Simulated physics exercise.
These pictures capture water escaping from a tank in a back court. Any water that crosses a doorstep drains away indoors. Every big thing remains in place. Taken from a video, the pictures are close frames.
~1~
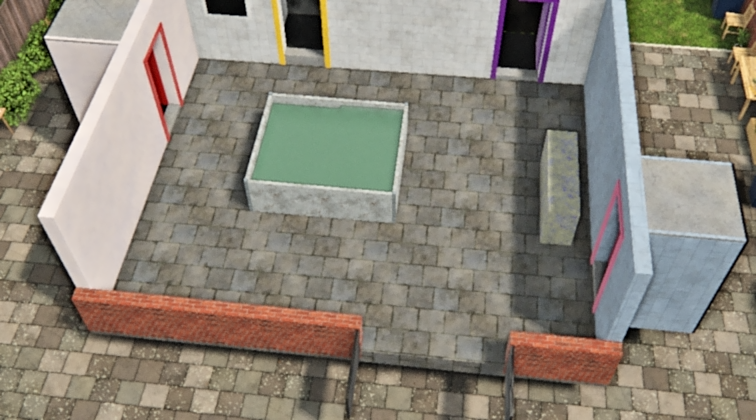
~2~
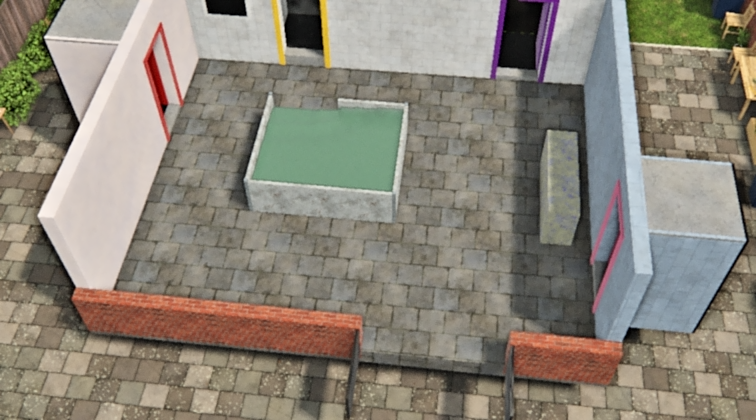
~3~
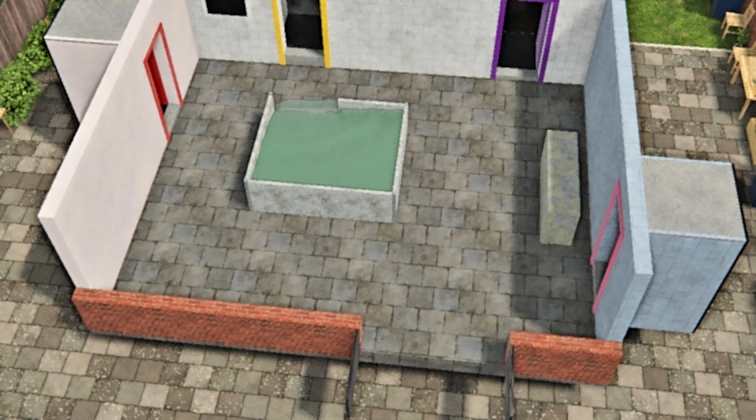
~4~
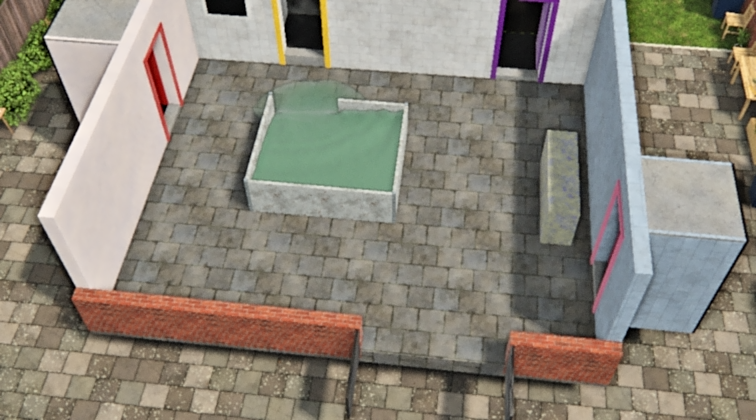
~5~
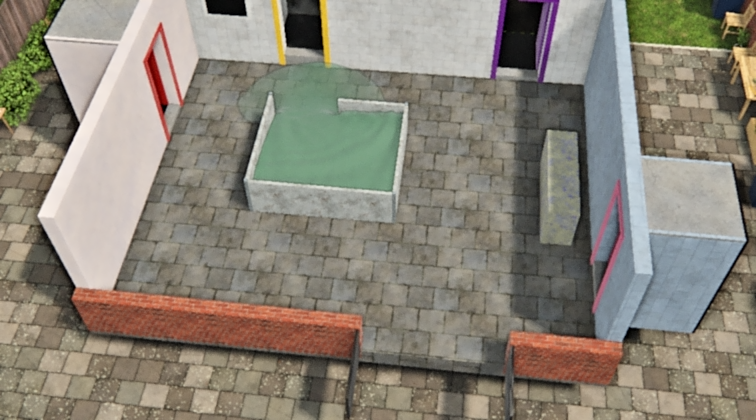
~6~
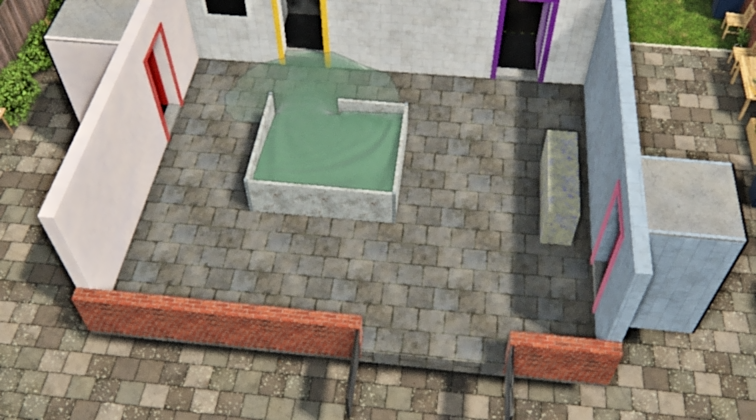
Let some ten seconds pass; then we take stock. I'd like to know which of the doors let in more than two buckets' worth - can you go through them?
My prediction: The yellow door goes beyond what's allowed there. The pink door stays inside what's allowed there. The purple door stays inside what's allowed there. The red door goes beyond what's allowed there.
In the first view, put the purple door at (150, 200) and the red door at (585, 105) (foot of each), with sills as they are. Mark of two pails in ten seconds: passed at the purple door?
Well, the purple door doesn't reach it.
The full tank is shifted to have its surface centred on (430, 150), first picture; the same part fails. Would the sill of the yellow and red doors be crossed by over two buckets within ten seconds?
Observed: Yellow comes in lower; red goes beyond it.
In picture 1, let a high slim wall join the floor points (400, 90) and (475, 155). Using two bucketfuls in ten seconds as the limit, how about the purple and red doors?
The purple one falls short, the red one exceeds it.
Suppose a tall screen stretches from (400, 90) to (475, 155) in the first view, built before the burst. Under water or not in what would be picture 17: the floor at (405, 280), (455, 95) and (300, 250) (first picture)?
Taking the three spots in turn, they are unwetted, inundated and unwetted.
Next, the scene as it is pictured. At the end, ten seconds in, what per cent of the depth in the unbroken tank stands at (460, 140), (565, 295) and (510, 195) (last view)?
First 8, next 4, last 4 in a hundred.
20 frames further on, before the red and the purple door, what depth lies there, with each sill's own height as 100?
Roughly 180 % and 40 %, respectively.
A moment on, water covers 15 % of the floor; the yellow door over two buckets in, the pink door not reached, the purple door not reached, the red door not reached.
Next, water covers 25 % of the floor; the yellow door far over two buckets in, the pink door not reached, the purple door wet at the sill, nothing in, the red door wet at the sill, nothing in.
Then, water covers 55 % of the floor; the yellow door far over two buckets in, the pink door not reached, the purple door wet at the sill, nothing in, the red door under two buckets in.
Later, water covers 80 % of the floor; the yellow door far over two buckets in, the pink door wet at the sill, nothing in, the purple door wet at the sill, nothing in, the red door over two buckets in.
In the end, water covers 95 % of the floor; the yellow door far over two buckets in, the pink door wet at the sill, nothing in, the purple door wet at the sill, nothing in, the red door over two buckets in.
